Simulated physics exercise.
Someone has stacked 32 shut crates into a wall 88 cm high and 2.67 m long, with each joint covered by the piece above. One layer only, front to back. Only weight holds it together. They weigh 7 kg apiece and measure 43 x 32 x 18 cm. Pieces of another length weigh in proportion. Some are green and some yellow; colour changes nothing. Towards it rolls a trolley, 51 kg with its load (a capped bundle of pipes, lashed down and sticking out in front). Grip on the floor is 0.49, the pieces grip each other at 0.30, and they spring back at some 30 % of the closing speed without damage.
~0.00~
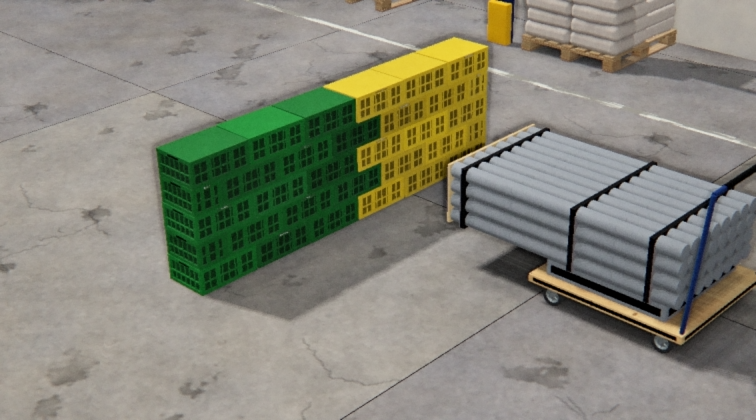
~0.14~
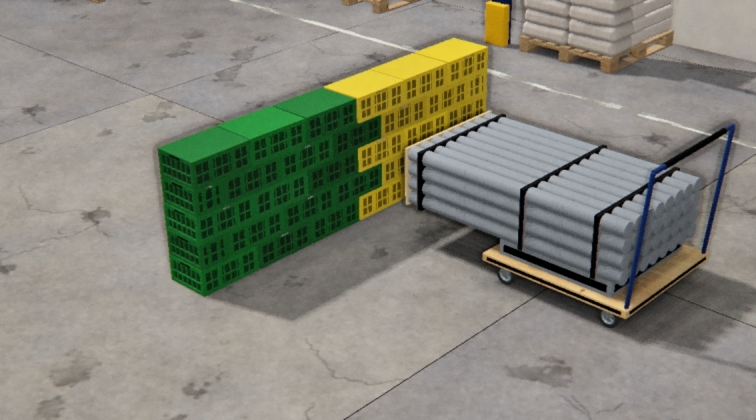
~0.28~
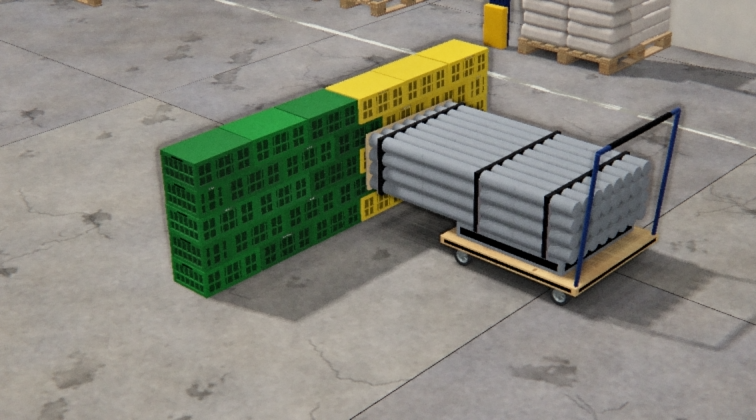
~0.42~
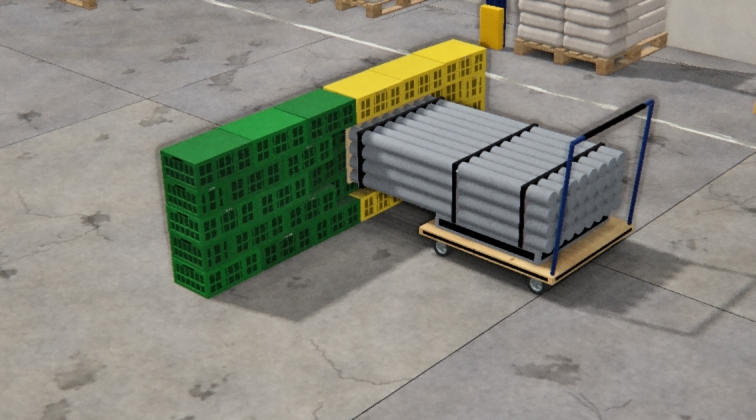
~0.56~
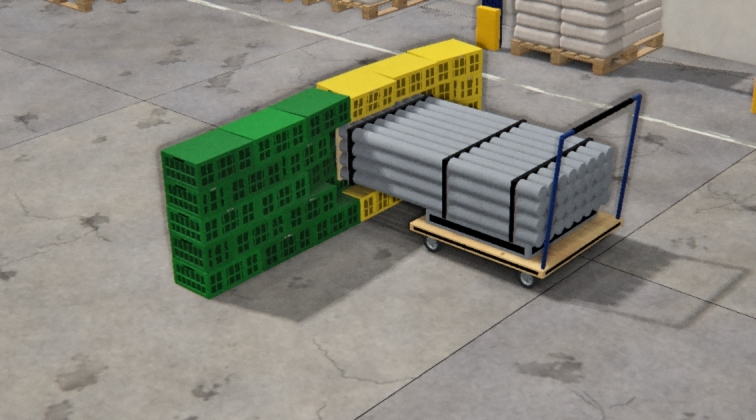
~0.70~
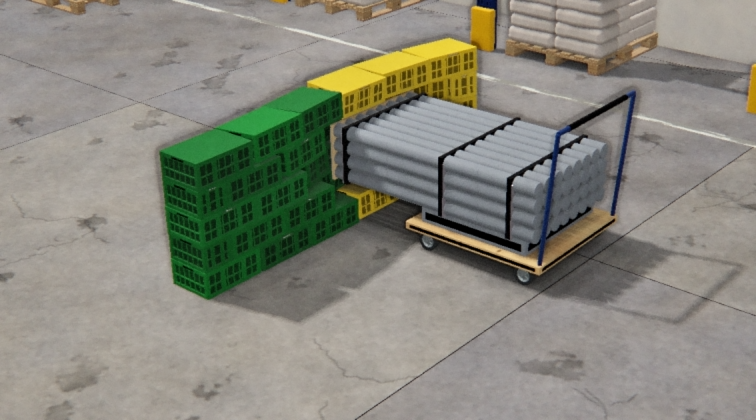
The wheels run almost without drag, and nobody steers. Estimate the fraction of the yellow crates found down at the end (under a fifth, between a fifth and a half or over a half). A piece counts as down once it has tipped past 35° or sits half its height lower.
The part is over a half.
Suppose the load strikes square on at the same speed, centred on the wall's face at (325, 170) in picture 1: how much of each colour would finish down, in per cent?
Then green 80, yellow 30 per cent.
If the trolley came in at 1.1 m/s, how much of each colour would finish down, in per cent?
In that case green 0, yellow 0 per cent.
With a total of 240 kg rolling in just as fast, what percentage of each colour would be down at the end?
Then green 40, yellow 60 per cent.
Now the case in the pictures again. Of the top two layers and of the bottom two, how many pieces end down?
From the top 10, from the bottom 4.
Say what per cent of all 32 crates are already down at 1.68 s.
At that moment 55 per cent.
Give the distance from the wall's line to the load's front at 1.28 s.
Roughly 20 cm.
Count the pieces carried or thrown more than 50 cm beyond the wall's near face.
About 16.
By 1.28 s, load 21 cm past the wall's line, stopped; 4 of the 15 yellow crates down (10 of 32 in all colours); top yellow crate tilted 11°, 8 cm lower.
By 1.68 s, load 21 cm past the wall's line, stopped; 12 of the 15 yellow crates down (18 of 32 in all colours); top yellow crate tilted 22°, 36 cm lower.
When it is over (3.6 s), load 21 cm past the wall's line, stopped; 12 of the 15 yellow crates down (18 of 32 in all colours); top yellow crate 38 cm lower; top green crate unmoved. That is 80 per cent. In pixels of the last frame, middles, top yellow crate near (239, 118), top green crate near (207, 160).
